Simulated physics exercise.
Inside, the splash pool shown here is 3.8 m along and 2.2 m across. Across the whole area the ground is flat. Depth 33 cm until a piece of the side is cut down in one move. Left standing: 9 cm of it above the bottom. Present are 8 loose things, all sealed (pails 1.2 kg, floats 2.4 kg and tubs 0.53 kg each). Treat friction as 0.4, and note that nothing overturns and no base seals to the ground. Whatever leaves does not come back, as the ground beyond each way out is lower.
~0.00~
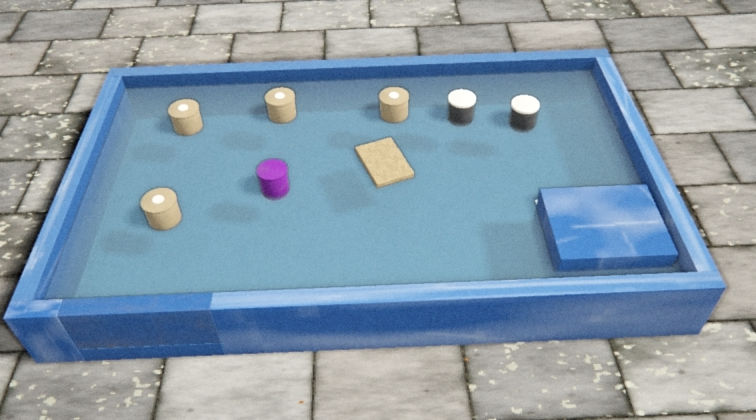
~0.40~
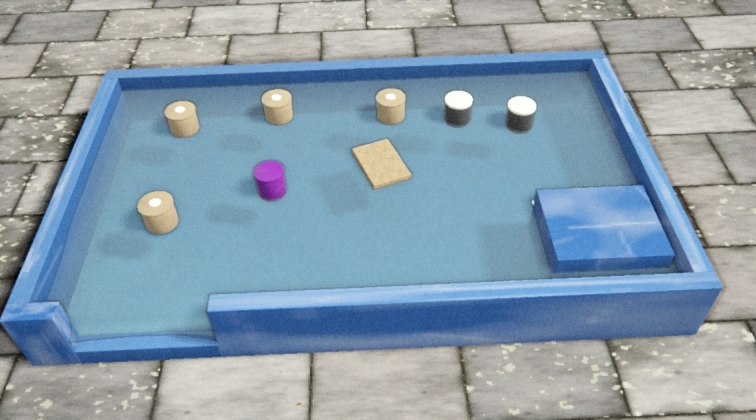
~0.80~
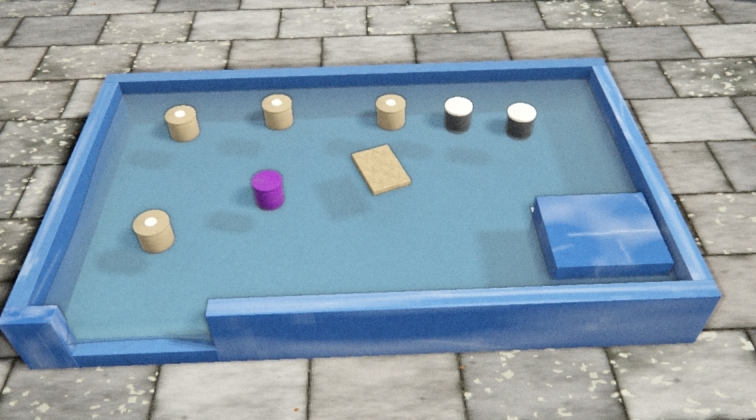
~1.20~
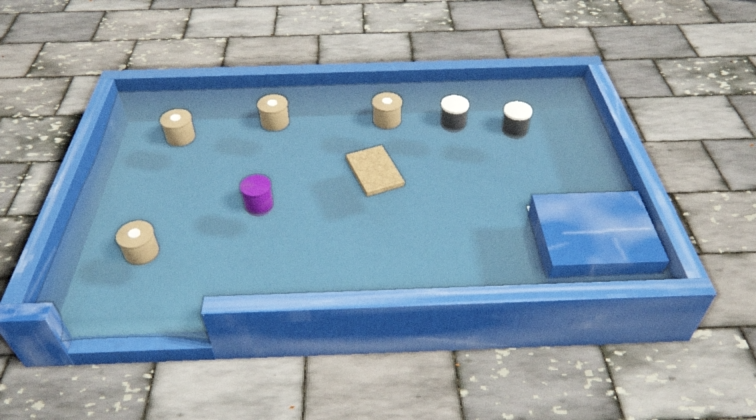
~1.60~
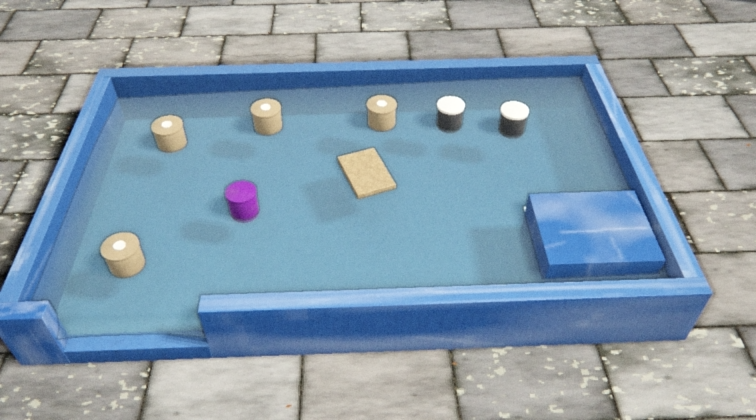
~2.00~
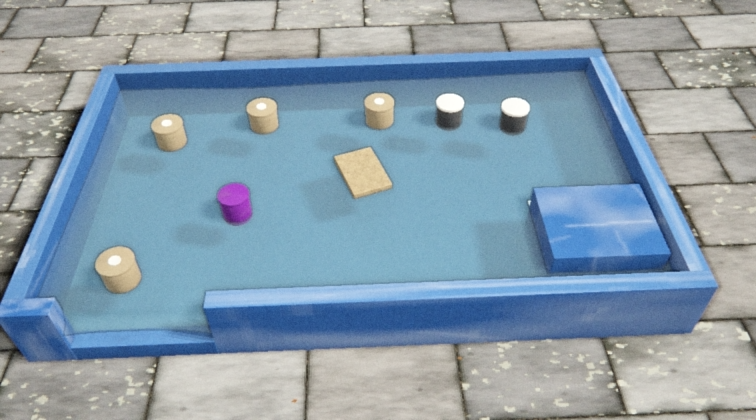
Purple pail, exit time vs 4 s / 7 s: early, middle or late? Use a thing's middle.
It departs between the two points.
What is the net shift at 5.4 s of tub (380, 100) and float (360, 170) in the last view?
The first is off by 30 cm, the second by 40 cm.
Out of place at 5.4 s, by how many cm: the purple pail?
120 cm or so by then.
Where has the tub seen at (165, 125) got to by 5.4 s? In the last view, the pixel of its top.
It should be close to pixel (148, 151).
After 2.8 s the purple pail is near (209, 204), 0.4 m from its start, afloat; 1 of 8 are out; 7 afloat.
After 5.4 s the purple pail is near (142, 300), 1.2 m from its start, afloat; 1 of 8 are out; 7 afloat.
After 8.0 s the purple pail has gone out (at 5.5 s); 2 of 8 are out; 6 afloat.
After 12.0 s the purple pail has gone out (at 5.5 s); 2 of 8 are out; 6 afloat.
